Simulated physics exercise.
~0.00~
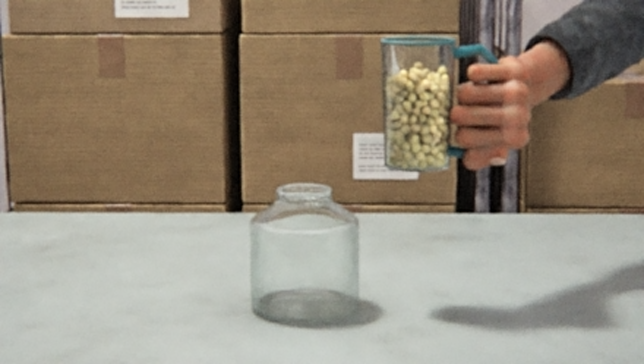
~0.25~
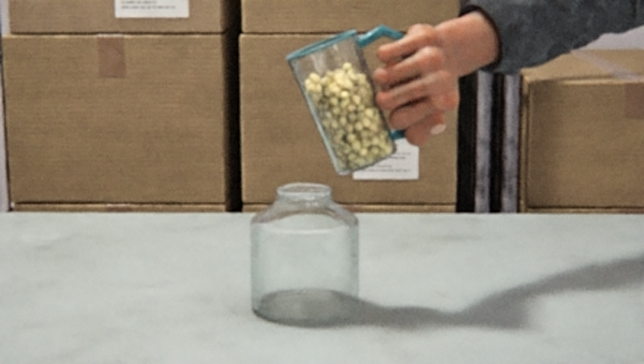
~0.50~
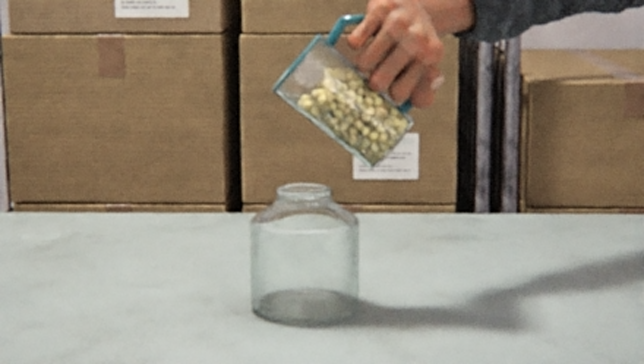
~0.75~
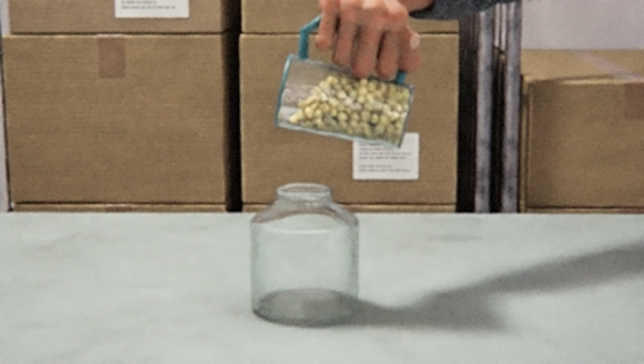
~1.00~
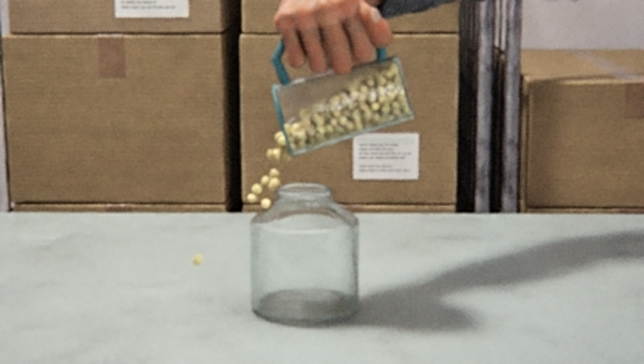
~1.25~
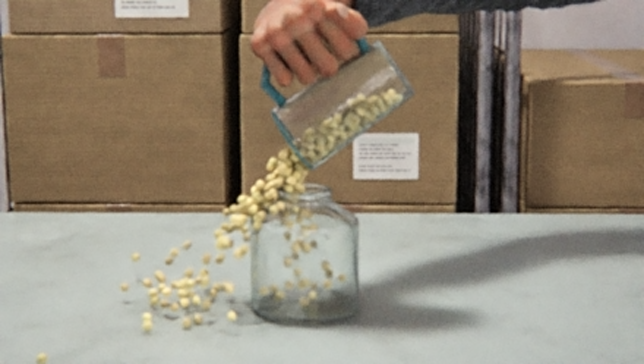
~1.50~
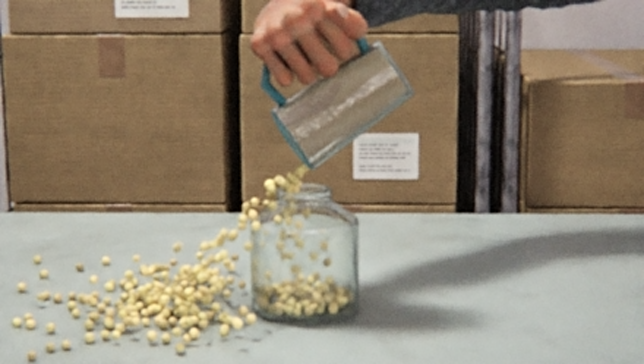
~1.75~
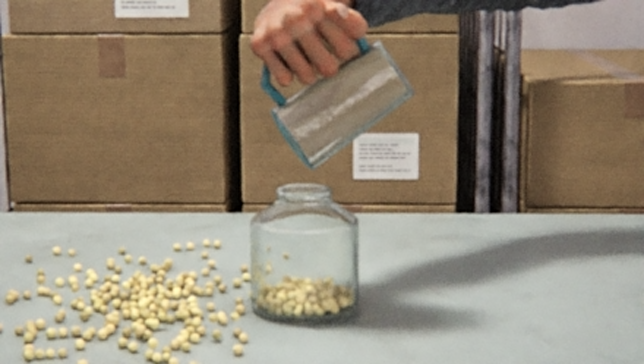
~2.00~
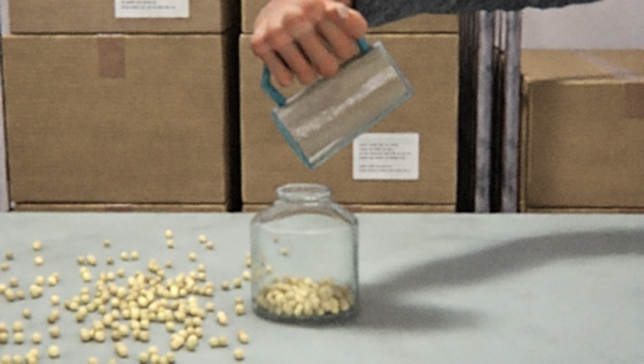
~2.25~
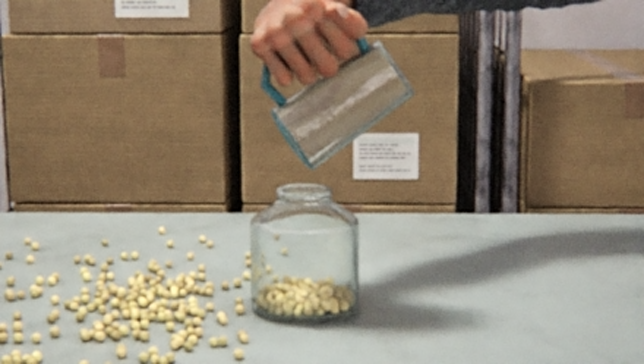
In the video, a hand tilts a clear measuring cup of pale soya beans over a glass jar on a table until the cup empties; the beans pour out at the jar's left edge, most scattering across the table to the left while some settle inside the jar.
